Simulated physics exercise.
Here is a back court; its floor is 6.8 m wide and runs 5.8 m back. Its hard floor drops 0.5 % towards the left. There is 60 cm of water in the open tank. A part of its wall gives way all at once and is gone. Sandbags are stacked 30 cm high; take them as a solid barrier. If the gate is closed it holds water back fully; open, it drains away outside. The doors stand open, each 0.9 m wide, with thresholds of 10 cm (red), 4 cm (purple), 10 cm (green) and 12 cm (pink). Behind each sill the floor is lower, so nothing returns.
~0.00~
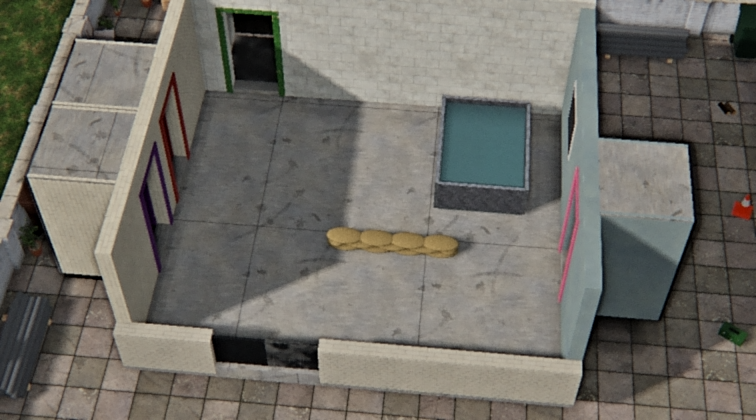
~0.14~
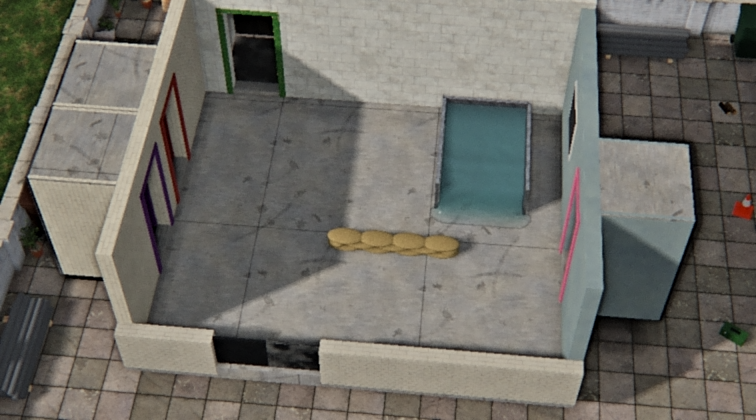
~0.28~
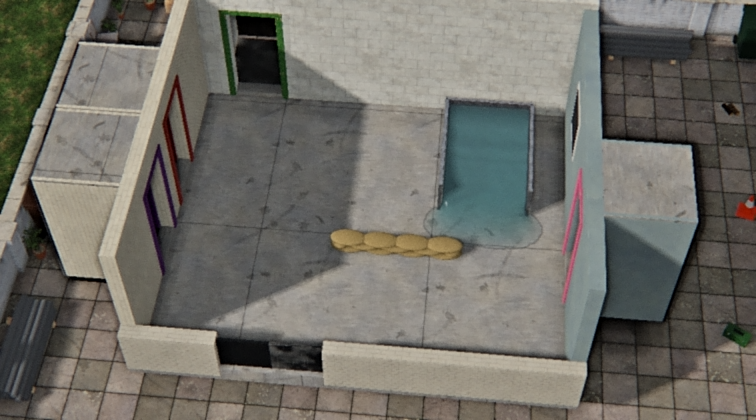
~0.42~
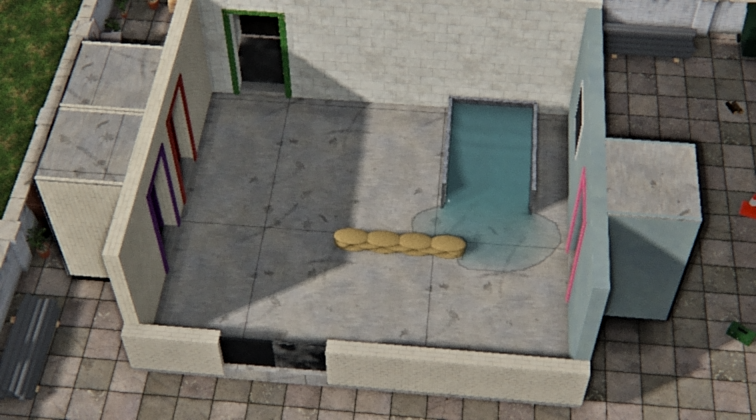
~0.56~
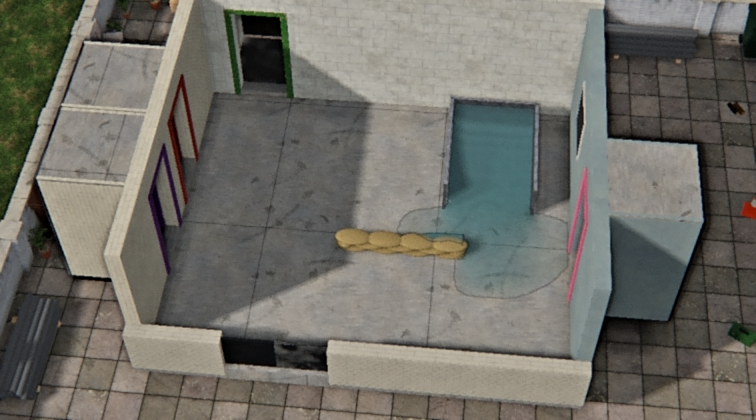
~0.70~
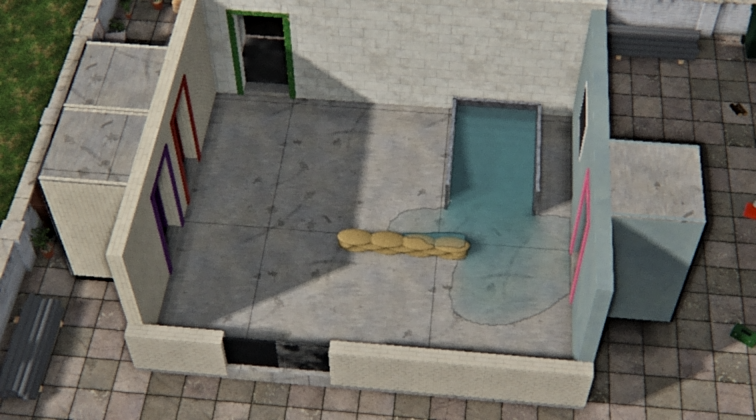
To begin with, a raised tank of still water stands at the back right of a roofless walled court, behind a row of sandbags. Its front wall vanishes, and water pours onto the grey floor, spreading forward past the sandbags' right end in a widening, rounded sheet.
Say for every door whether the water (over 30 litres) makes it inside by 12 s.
Door by door: At the red door it keeps below the limit; at the purple door it passes the limit; at the green door it stays under the limit; at the pink door it does not reach the limit.
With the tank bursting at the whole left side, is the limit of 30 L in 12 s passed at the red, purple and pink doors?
Against that limit: Red above, purple above, pink below.
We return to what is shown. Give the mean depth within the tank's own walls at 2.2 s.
Roughly 19 cm on average.
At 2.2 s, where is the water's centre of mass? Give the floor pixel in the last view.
Near (481, 248).
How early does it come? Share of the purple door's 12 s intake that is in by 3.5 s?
About 0 per cent.
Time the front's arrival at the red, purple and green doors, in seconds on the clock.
Red 2.8 s, purple 3.2 s, green 4.0 s.
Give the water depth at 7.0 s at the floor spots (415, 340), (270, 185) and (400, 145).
About 5, 2 and 0 cm.
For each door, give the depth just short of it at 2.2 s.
In cm: Red 0, purple 0, green 0, pink 13.
After 1.4 s water covers 25 % of the floor and is deepest (36 cm) near (458, 239); red door not reached, purple door not reached, green door not reached, pink door 14 cm at the sill, 0 L in.
After 2.2 s water covers 35 % of the floor and is deepest (40 cm) near (561, 383); red door not reached, purple door not reached, green door not reached, pink door 13 cm at the sill, 2 L in.
After 3.5 s water covers 60 % of the floor and is deepest (22 cm) near (538, 381); red door 9 cm at the sill, 0 L in, purple door 4 cm at the sill, 0 L in, green door not reached, pink door 11 cm at the sill, 5 L in.
After 7.0 s water covers 80 % of the floor and is deepest (12 cm) near (218, 298); red door 9 cm at the sill, 2 L in, purple door 12 cm at the sill, 53 L in, green door 5 cm at the sill, 0 L in, pink door 6 cm at the sill, 7 L in.
After 12.0 s water covers 95 % of the floor and is deepest (8 cm) near (204, 142); red door 6 cm at the sill, 3 L in, purple door 6 cm at the sill, 115 L in, green door 8 cm at the sill, 0 L in, pink door 2 cm at the sill, 7 L in.
